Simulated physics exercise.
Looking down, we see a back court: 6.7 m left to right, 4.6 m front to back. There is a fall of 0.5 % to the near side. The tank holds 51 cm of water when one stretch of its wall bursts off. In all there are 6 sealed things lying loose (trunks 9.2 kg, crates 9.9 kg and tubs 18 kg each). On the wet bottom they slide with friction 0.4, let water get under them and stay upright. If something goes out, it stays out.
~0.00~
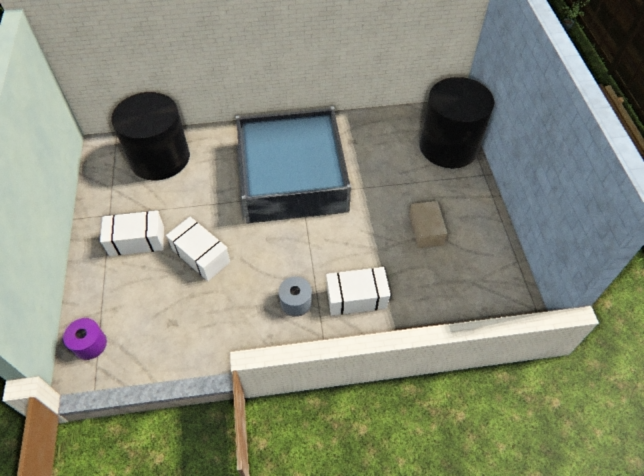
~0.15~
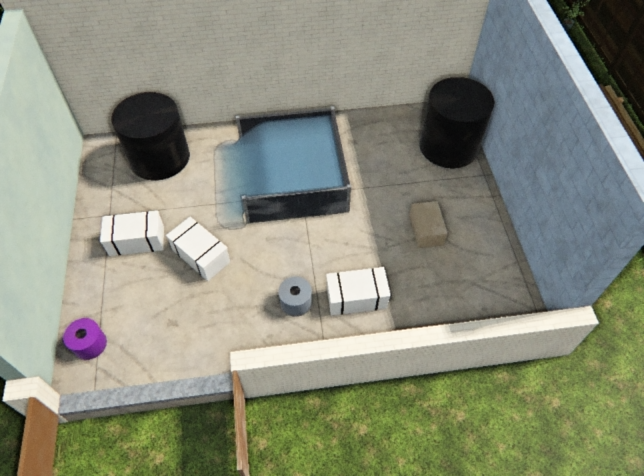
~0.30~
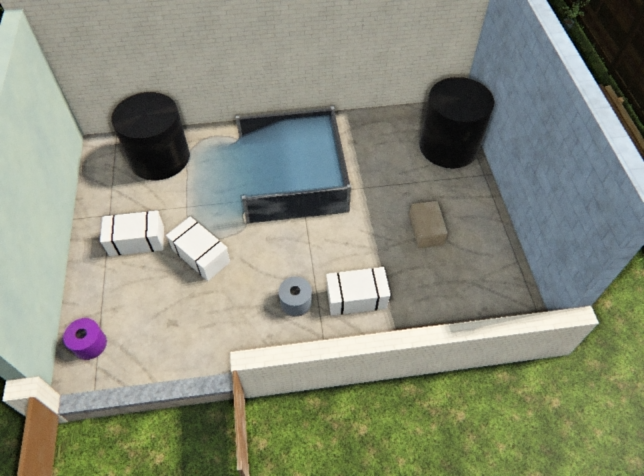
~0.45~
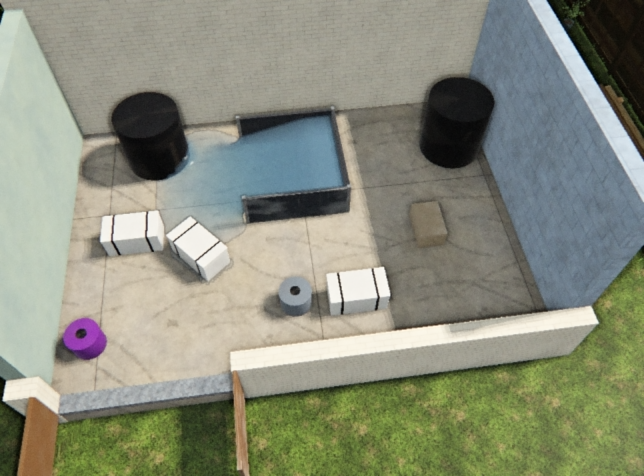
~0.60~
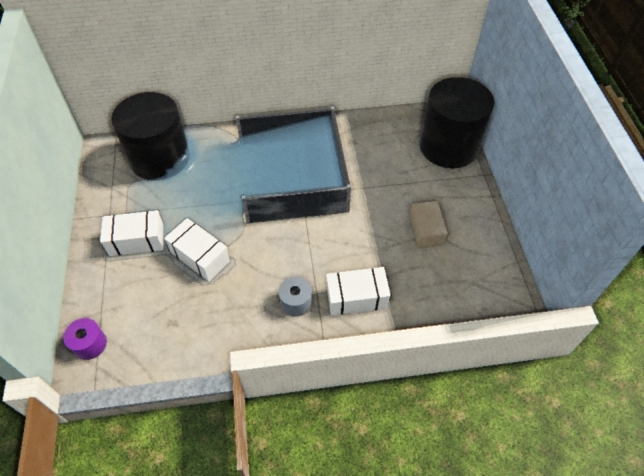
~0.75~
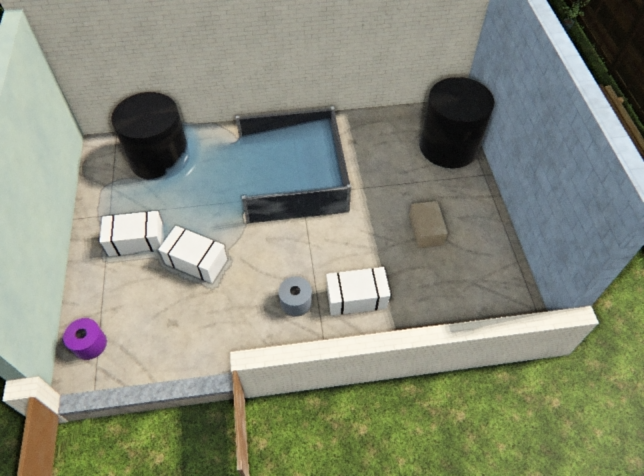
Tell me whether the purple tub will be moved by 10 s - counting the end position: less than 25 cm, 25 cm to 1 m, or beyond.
I'm guessing it covers a long distance.
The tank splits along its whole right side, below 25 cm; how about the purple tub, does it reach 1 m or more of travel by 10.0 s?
After that, the purple tub hardly moves.
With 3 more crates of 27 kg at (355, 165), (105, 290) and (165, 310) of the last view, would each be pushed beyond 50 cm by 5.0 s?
The first one ends up inside that, the second beyond that, the third inside that.
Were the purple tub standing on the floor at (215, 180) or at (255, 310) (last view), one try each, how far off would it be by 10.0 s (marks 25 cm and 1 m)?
One try each gives this: It wanders off a long way, then it remains roughly in place.
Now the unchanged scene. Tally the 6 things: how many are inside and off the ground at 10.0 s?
Count at that moment: 0.
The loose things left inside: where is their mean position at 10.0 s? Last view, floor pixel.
That lands at roughly (347, 289).
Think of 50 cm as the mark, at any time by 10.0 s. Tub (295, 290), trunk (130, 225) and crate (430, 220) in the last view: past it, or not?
Taking them in order: Fell shy, exceeded and fell shy.
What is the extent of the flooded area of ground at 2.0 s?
Close to 12 m2, I'd say.
After 2.0 s the purple tub is near (81, 334), 0.0 m from its start, aground; 0 of 6 are out; 1 afloat.
After 4.5 s the purple tub has gone out; 2 of 6 are out; 0 afloat.
After 7.0 s the purple tub has gone out; 2 of 6 are out; 1 afloat.
After 10.0 s the purple tub has gone out; 2 of 6 are out; 0 afloat.
